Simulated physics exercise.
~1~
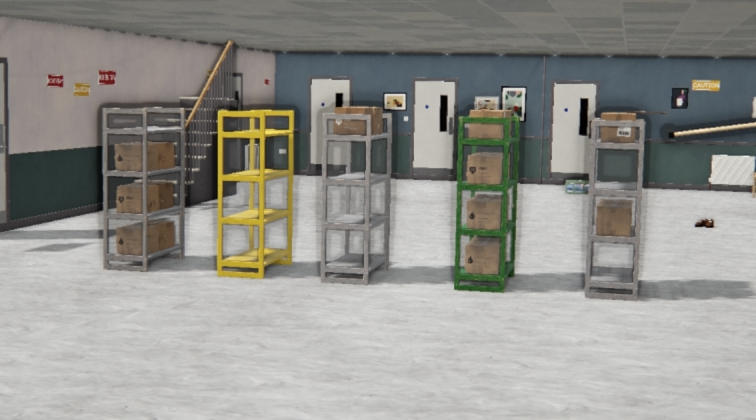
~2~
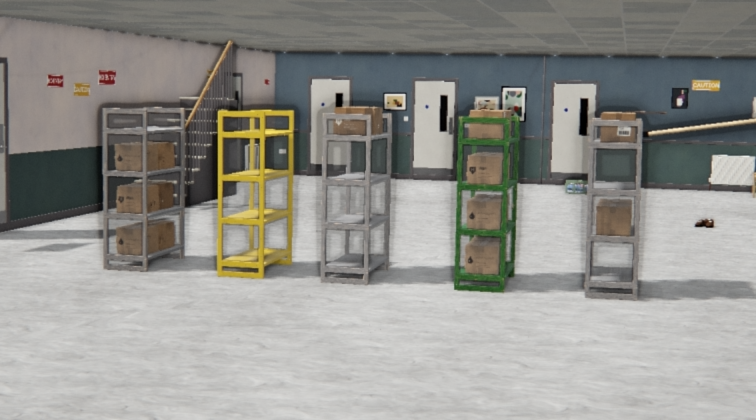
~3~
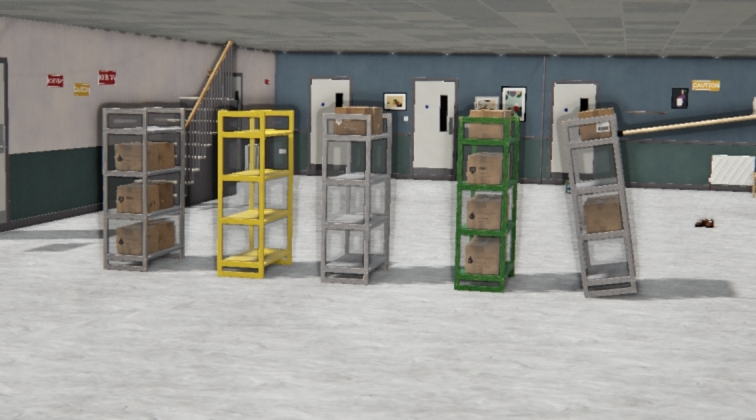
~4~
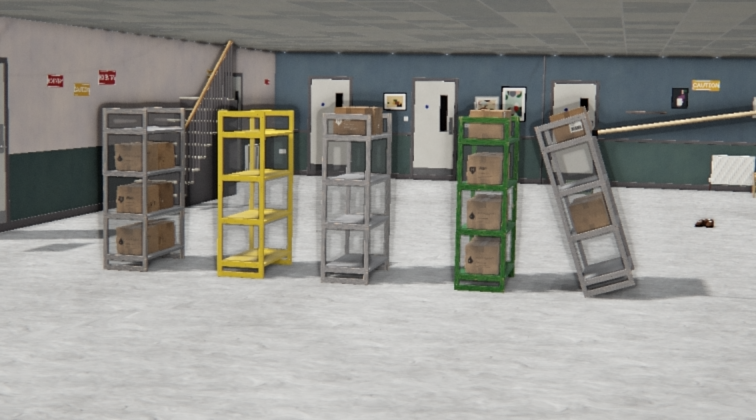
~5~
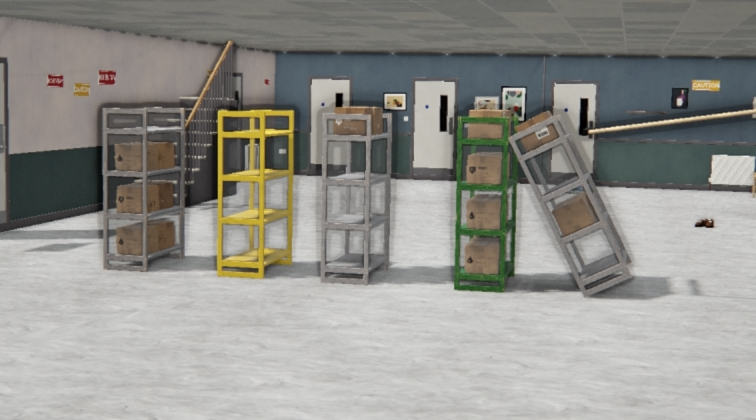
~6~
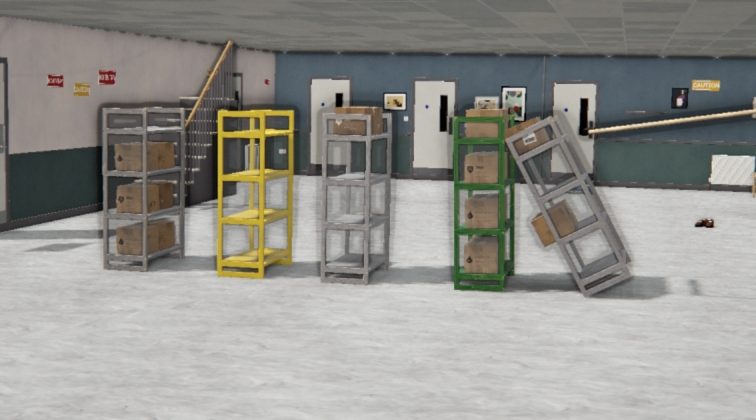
In a large room with a pale floor, a pole extends from the right and pushes the rightmost of five shelf units, which tilts left and leans against the green one as a carton inside slides left.
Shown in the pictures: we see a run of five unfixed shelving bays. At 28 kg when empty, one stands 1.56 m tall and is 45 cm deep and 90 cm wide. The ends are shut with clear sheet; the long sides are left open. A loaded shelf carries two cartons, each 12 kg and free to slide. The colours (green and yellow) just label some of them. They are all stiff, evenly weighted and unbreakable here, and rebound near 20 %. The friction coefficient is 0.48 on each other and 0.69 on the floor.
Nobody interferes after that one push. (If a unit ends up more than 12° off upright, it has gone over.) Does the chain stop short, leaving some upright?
Survivors remain.
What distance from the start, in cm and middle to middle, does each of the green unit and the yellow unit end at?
Green 0 cm, yellow 0 cm.
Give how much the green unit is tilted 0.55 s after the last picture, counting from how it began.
Measured against how it began, the tilt is near 0 degrees.
Then, 0.19 s on from the sixth picture, 2 cartons spilt or dropped; none of the 4 other units over.
Finally, 2 cartons spilt or dropped; none of the 4 other units over; green unit unmoved; yellow unit unmoved. Four left standing. Seen by the last camera, middles, green unit near (487, 201), yellow unit near (257, 191).
